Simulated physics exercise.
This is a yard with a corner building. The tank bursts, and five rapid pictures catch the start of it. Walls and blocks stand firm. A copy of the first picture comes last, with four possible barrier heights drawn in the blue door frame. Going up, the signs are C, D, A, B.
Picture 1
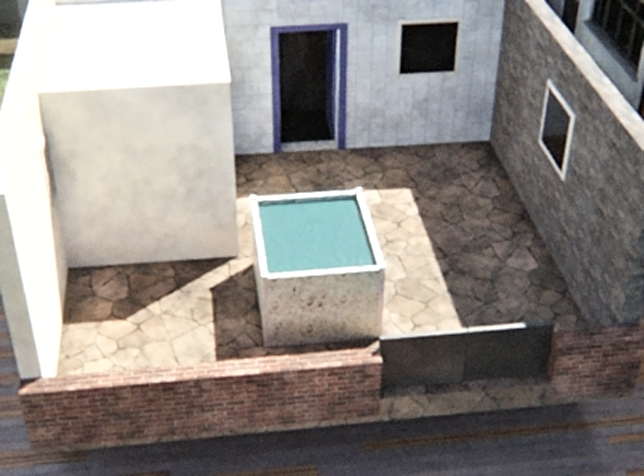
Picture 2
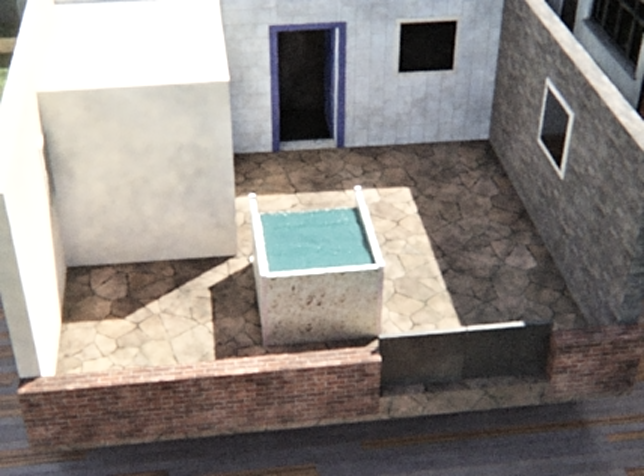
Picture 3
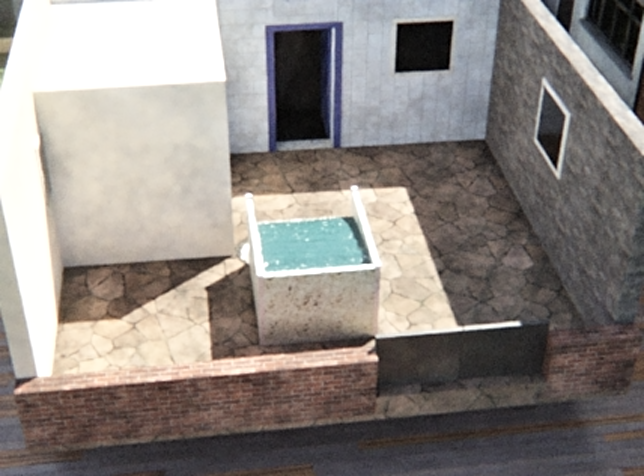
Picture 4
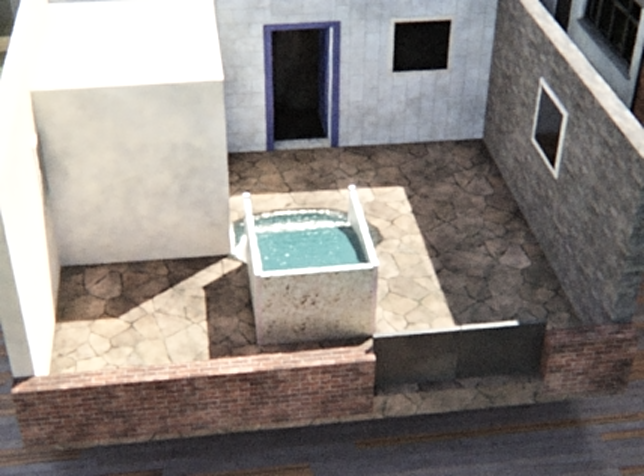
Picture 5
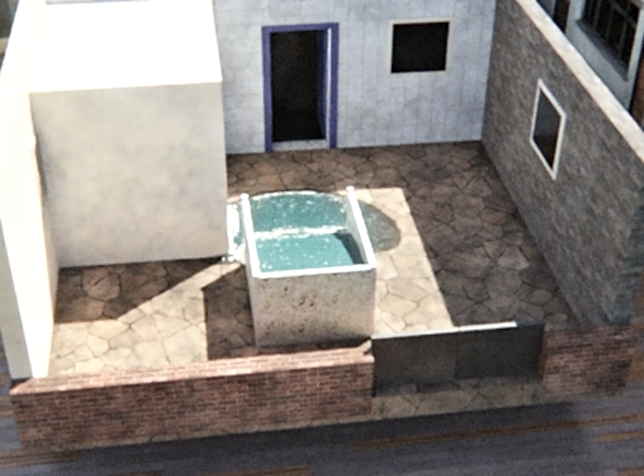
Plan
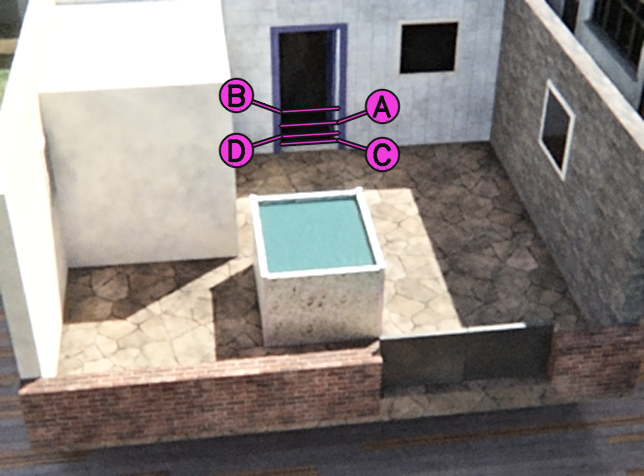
Water poured out of the back of a square tank in a small walled yard, its level inside dropping as a foaming puddle spread over the stone paving toward the blue doorway and out to both sides.
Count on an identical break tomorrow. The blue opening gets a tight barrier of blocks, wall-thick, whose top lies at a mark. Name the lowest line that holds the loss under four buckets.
Use mark A.
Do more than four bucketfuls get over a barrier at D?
Yes, it does.
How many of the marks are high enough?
Two of them.
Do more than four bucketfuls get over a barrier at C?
Yes, that goes wrong.
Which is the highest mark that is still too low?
That is mark D.
On the marked copy, A at (309, 124); B at (309, 110); C at (309, 142); D at (309, 134); from the bottom up C, D, A, B.
Choosing A, a splash gets over, under a bucket.
Choosing B, nothing gets over.
Choosing C, dozens of bucketfuls pour in.
Choosing D, about 9 bucketfuls get in.
